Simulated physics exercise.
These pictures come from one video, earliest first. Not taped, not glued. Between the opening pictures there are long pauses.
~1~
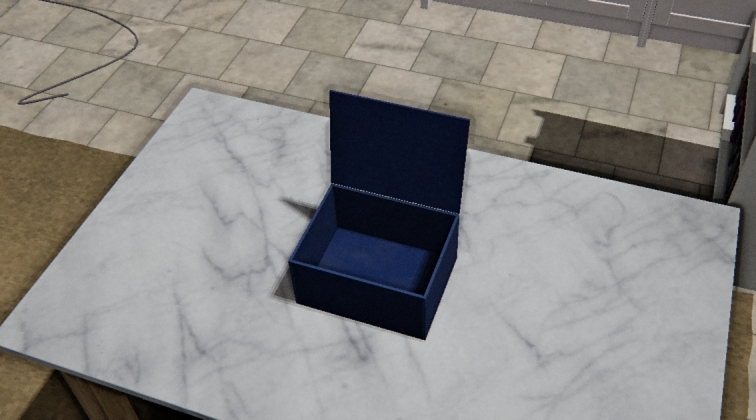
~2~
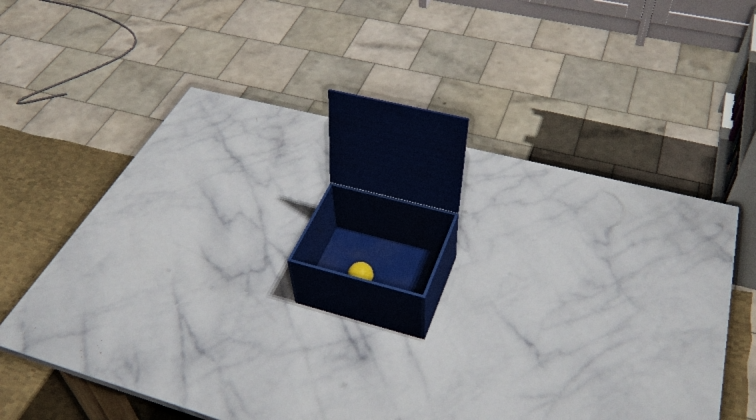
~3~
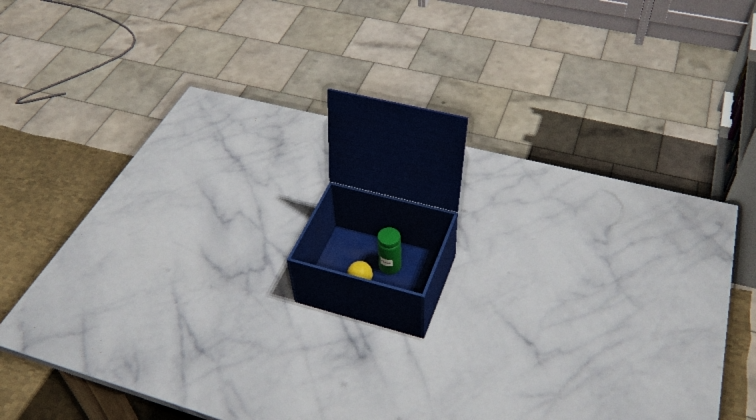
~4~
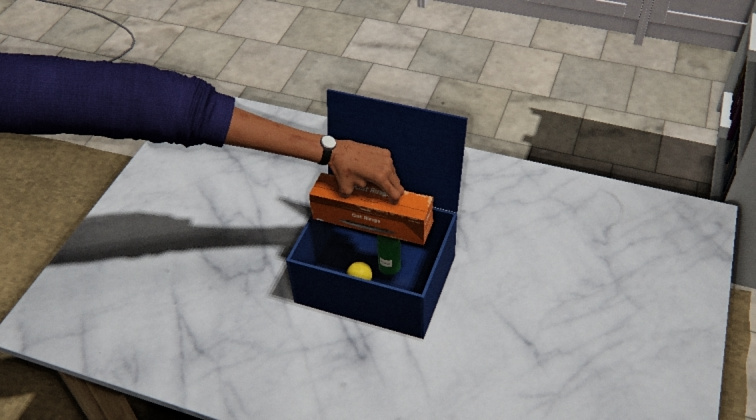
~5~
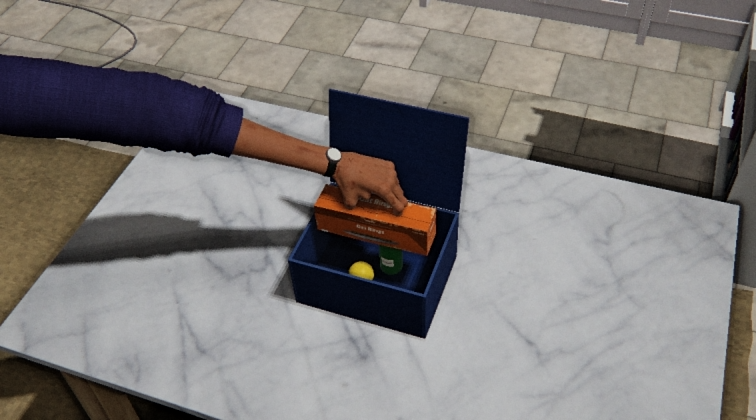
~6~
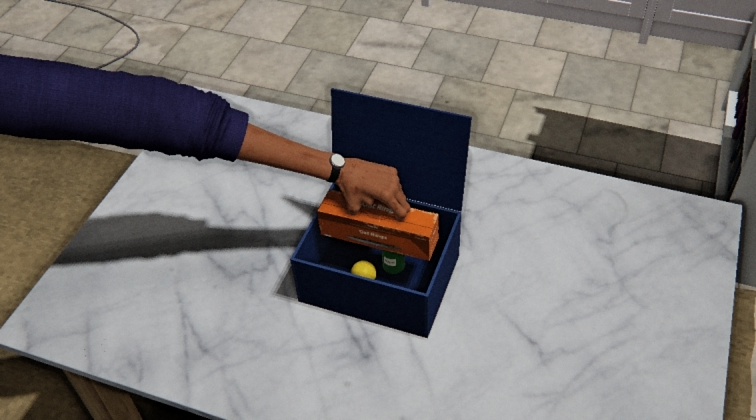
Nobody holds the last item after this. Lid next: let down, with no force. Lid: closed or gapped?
The lid lands home.
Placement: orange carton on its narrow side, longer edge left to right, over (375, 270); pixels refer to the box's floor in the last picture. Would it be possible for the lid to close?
The lid goes all the way down.
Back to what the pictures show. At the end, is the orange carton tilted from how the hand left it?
After all that, it finishes out of line.
Then, 0.90 s after the last picture, lid starting down; orange carton on its side near (378, 266).
Then, 1.70 s after the last picture, lid 53° above the rim; orange carton upside down near (372, 277).
Then, 2.40 s after the last picture, lid shut; orange carton upside down near (372, 277).
At rest, lid shut; tipped over in the box, orange carton; moved from the start, yellow lemon; green shaker in place. Seen from the same camera at the end, orange carton near (368, 292).
